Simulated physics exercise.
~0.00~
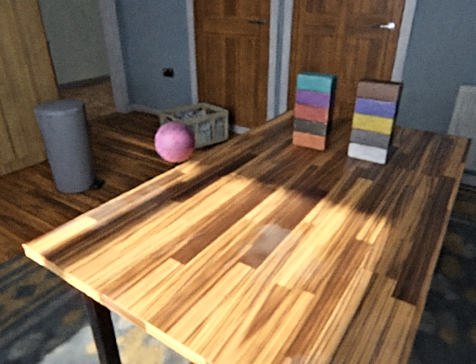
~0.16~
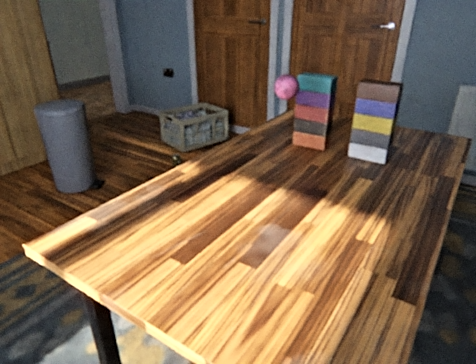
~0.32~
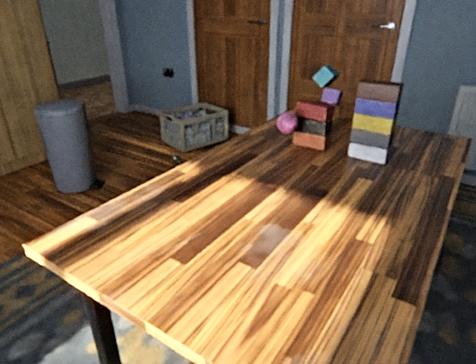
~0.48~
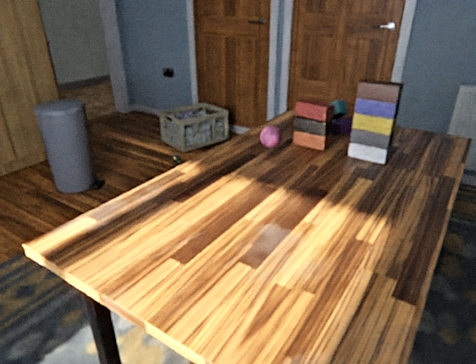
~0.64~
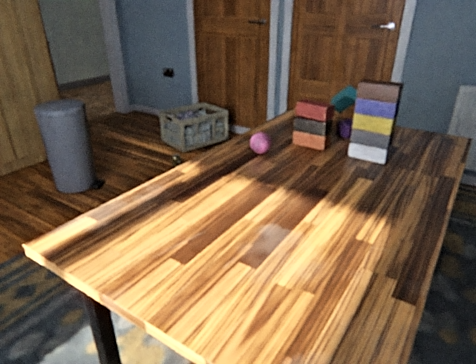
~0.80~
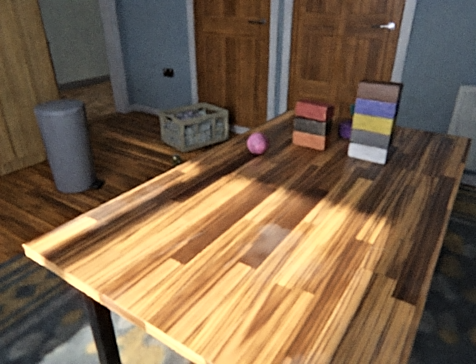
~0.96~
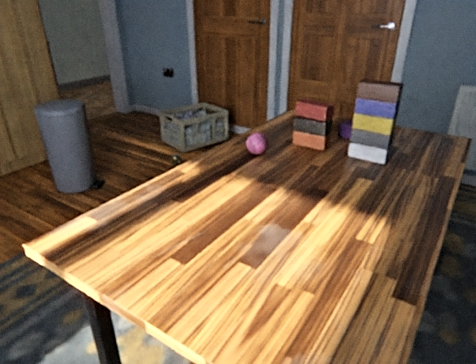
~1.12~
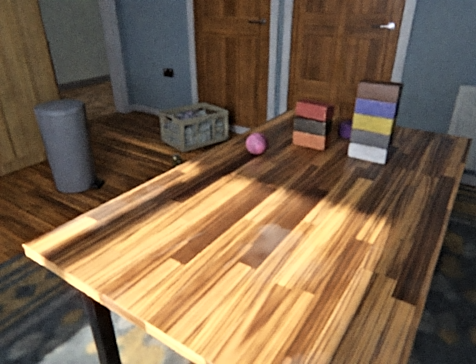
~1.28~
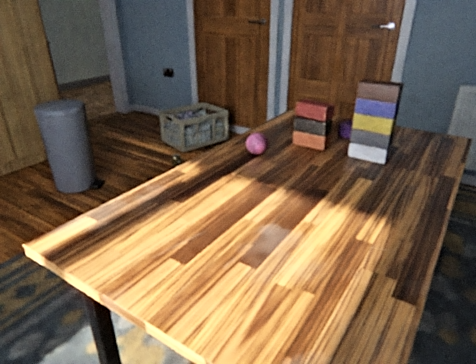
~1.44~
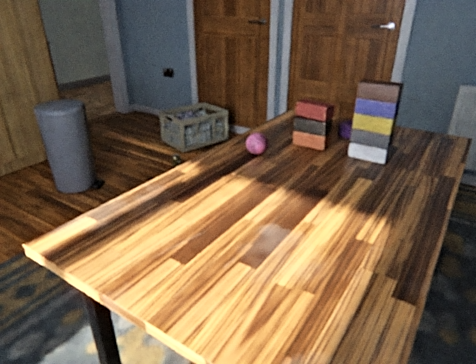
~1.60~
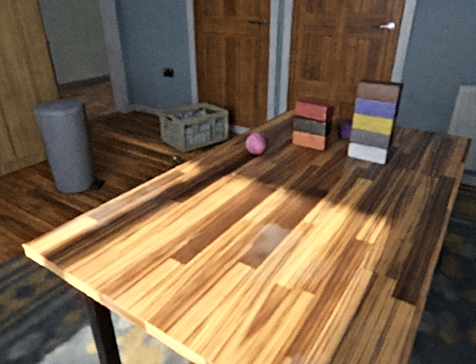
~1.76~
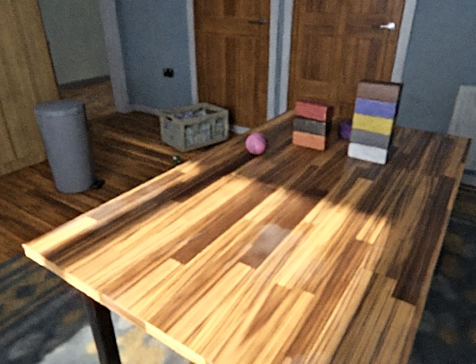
The footage shows a pink ball flying into the left of two colourful block stacks on a wooden table, knocking the turquoise and purple blocks off its top. The ball settles on the table, the turquoise block drops from view, and the purple block rests behind the standing right stack.
